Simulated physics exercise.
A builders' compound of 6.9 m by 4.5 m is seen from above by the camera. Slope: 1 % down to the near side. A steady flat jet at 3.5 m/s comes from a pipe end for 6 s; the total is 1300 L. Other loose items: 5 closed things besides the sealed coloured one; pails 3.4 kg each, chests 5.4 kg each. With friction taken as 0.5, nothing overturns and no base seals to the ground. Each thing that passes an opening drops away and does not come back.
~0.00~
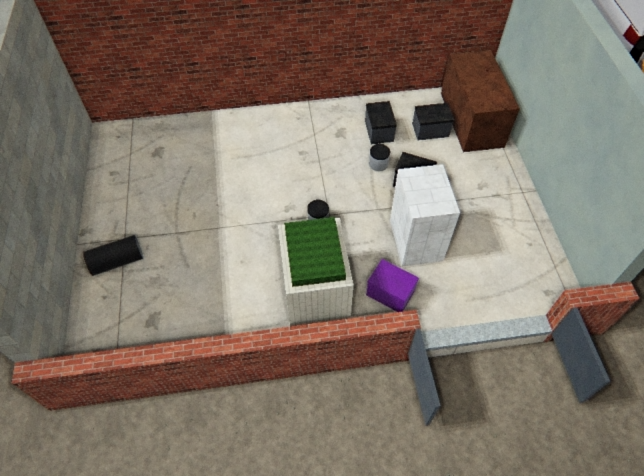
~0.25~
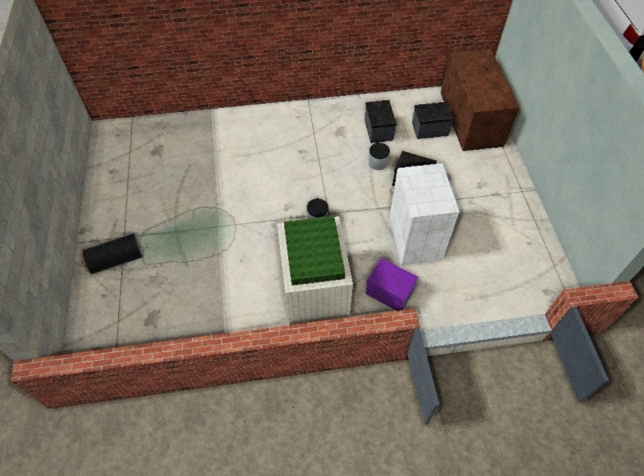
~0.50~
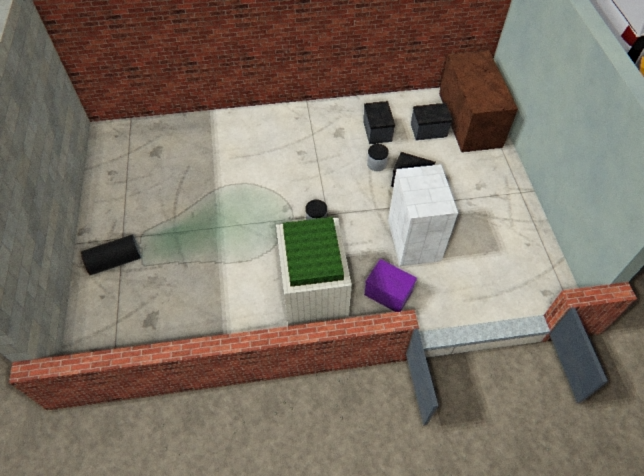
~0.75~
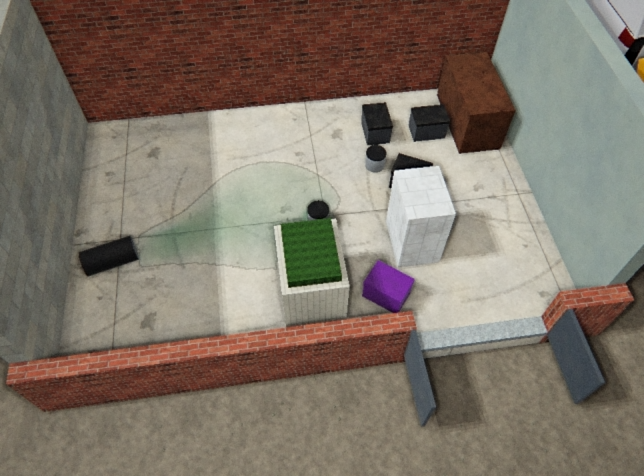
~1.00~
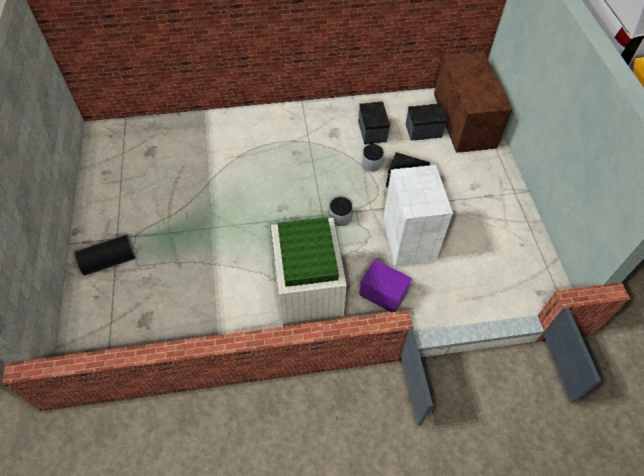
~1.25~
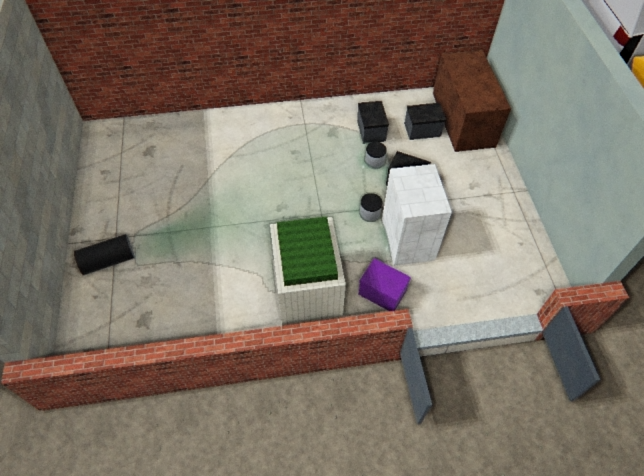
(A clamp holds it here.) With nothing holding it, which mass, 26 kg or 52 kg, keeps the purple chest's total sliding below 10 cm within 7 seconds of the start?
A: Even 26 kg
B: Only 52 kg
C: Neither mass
(A) Even 26 kg.
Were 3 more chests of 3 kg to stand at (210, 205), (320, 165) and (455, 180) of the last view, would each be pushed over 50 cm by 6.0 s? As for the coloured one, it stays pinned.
Well, the first one's too far, the next one's too far and the last one's too far.
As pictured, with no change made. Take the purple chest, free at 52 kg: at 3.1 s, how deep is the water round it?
Close to 4 cm deep.
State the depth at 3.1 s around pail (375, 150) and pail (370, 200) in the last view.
Close to 11 and 10 centimetres.
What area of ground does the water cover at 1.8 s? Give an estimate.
About 11.0 m2 is covered.
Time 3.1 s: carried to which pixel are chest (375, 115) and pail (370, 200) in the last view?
First one near (422, 75), second near (511, 151).
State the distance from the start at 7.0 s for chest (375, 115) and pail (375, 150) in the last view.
So you get 80 cm for the one named first, 250 cm for the other.
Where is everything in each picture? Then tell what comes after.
In the first frame, the purple chest at (393, 279) rests on the ground; water covers 0.0 m2; 0 of 6 have shifted.
In the second frame, the purple chest at (393, 278), on the bottom; water covers 0.9 m2; 0 of 6 have shifted.
In the third frame, the purple chest at (391, 279), on the bottom; water covers 2.1 m2; 0 of 6 have shifted.
In the fourth frame, the purple chest at (389, 280), on the bottom; water covers 3.7 m2; 1 of 6 have shifted.
In the fifth frame, the purple chest at (386, 279), on the bottom; 5.5 m2 under water; 1 of 6 have shifted.
In the sixth frame, the purple chest at (385, 278) rests on the ground; 7.1 m2 under water; 2 of 6 have shifted.
After 1.8 s the purple chest would be 0 cm from its start with 26 kg and 0 cm from its start with 52 kg; 2 cm of water round it then.
After 3.1 s the purple chest would be 0 cm from its start with 26 kg and 0 cm from its start with 52 kg; 4 cm of water round it then.
After 4.9 s the purple chest would be 0 cm from its start with 26 kg and 0 cm from its start with 52 kg; 4 cm of water round it then.
After 7.0 s the purple chest would be 0 cm from its start with 26 kg and 0 cm from its start with 52 kg; 5 cm of water round it then.
